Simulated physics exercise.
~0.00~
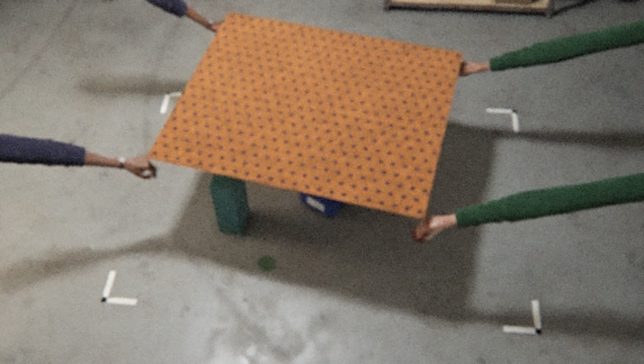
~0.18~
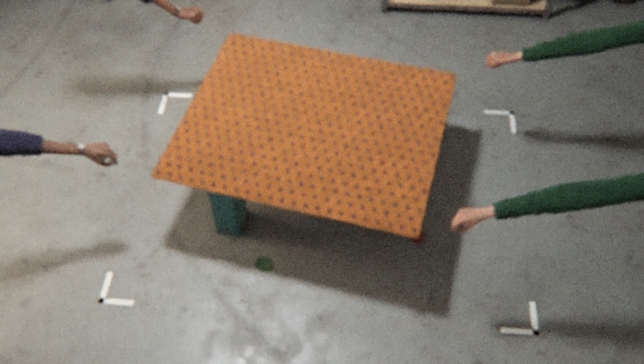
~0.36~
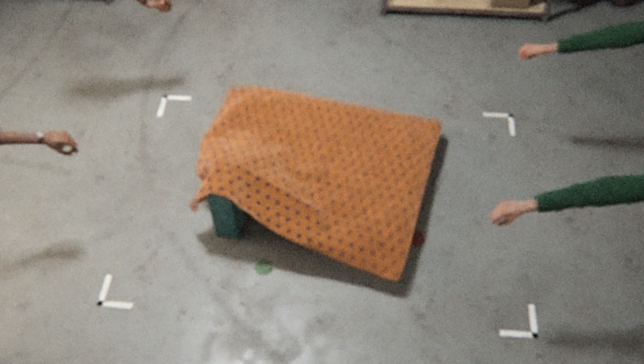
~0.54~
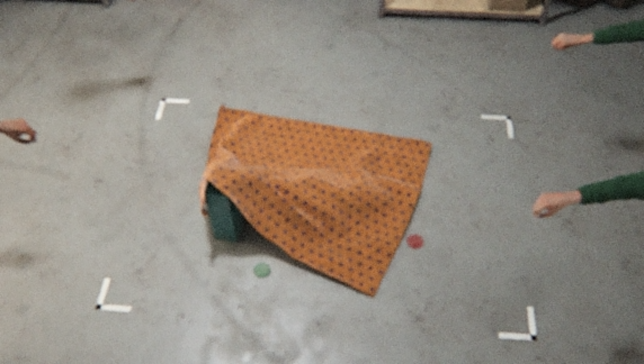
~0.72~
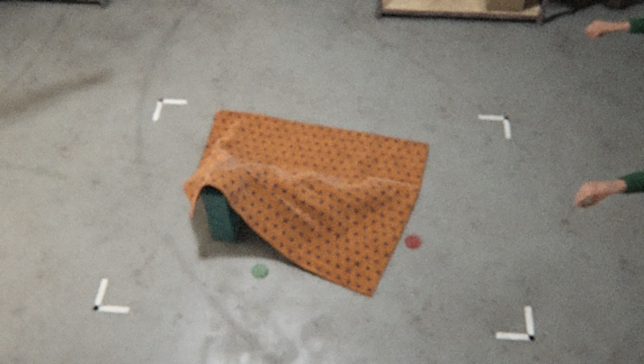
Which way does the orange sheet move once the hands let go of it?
The orange sheet moves down, falling until it settles over the crate.
The clip shows four hands holding an orange patterned sheet flat above a teal crate, then letting go and drawing back as it drops and drapes over the crate, leaving a green lid and a red plate uncovered on the floor.
